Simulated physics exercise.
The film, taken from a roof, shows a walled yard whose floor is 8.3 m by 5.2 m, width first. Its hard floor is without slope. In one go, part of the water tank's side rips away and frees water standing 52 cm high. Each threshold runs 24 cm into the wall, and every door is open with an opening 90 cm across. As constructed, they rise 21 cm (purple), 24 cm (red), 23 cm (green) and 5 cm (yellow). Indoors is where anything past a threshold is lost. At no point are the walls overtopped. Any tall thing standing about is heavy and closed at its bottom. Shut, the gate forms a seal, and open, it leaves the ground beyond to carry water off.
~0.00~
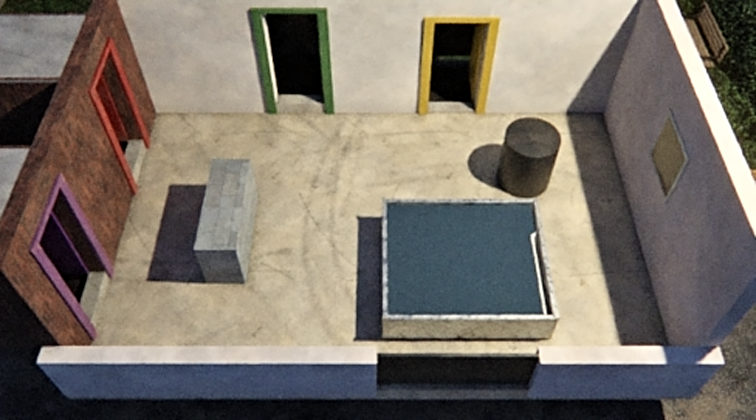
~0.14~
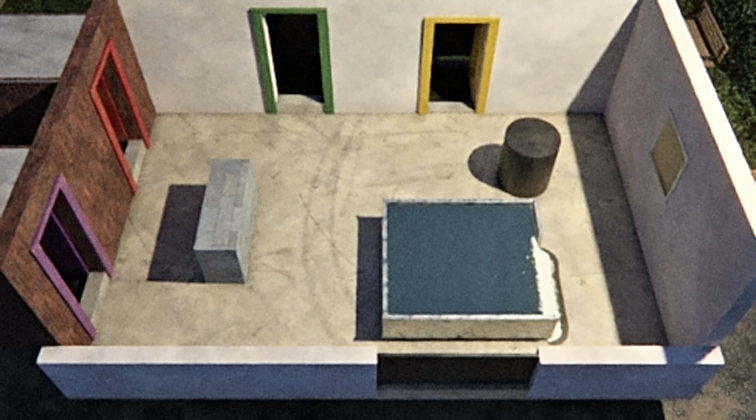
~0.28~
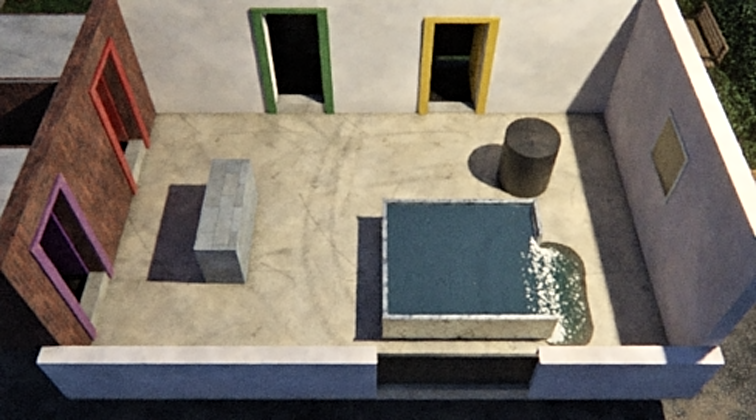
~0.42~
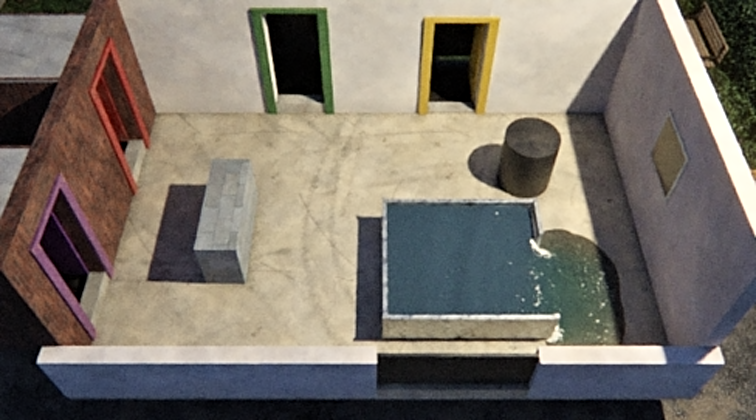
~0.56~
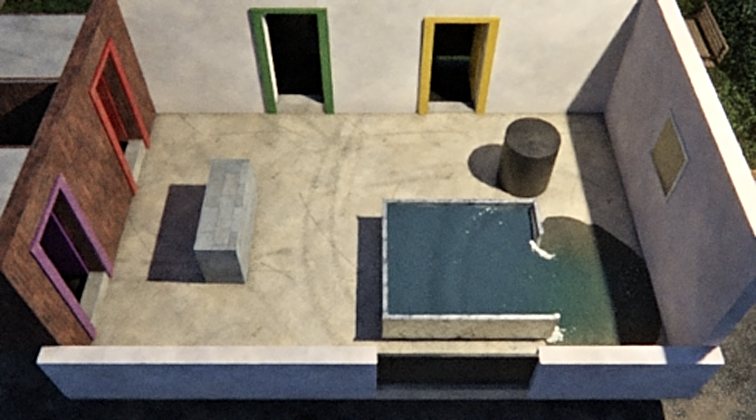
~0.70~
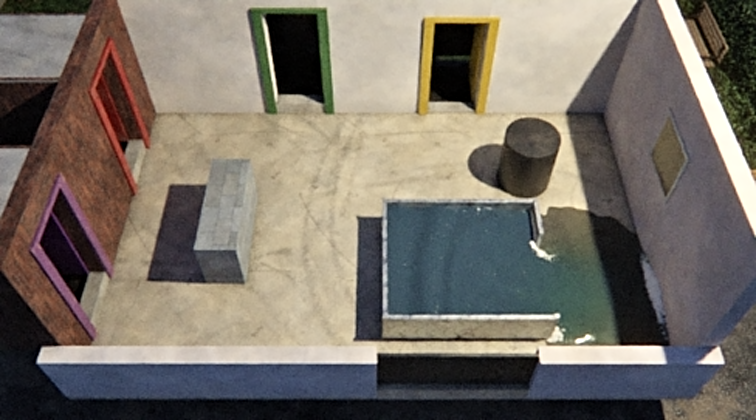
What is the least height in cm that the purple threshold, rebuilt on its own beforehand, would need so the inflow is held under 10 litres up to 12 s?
Around 7 cm would be enough.
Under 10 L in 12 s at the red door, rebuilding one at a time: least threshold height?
Red: 8.5 cm.
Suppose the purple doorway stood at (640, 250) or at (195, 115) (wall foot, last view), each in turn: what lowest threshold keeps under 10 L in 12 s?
About 26 cm for the first and 7.5 cm for the second.
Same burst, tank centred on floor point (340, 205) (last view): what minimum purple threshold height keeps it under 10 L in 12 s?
In this case, 7.0 cm or so.
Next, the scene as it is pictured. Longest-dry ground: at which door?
Red, last of all.
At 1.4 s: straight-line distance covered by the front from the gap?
Around 3.0 m from the gap.
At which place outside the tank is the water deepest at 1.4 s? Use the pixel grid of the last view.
(677, 373).
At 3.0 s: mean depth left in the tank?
Roughly 22 cm on average.
After 1.4 s water covers 15 % of the floor, deepest (48 cm) near (677, 373); it has not reached the purple door.
After 3.0 s water covers 25 % of the floor, deepest (32 cm) near (674, 361); it has not reached the purple door.
After 12.0 s water covers 95 % of the floor, deepest (10 cm) near (245, 170); 6 cm at the purple door, 0 litres in over its 21 cm threshold.
At the purple door as built, the water arrived by 5.4 s and peaked near 10 cm at 6.8 s.
Run again over the same 12 s with other heights there, 18 litres in over 6 cm, 5 litres over 8 cm. The limit of 10 litres is kept from about 7 cm up.
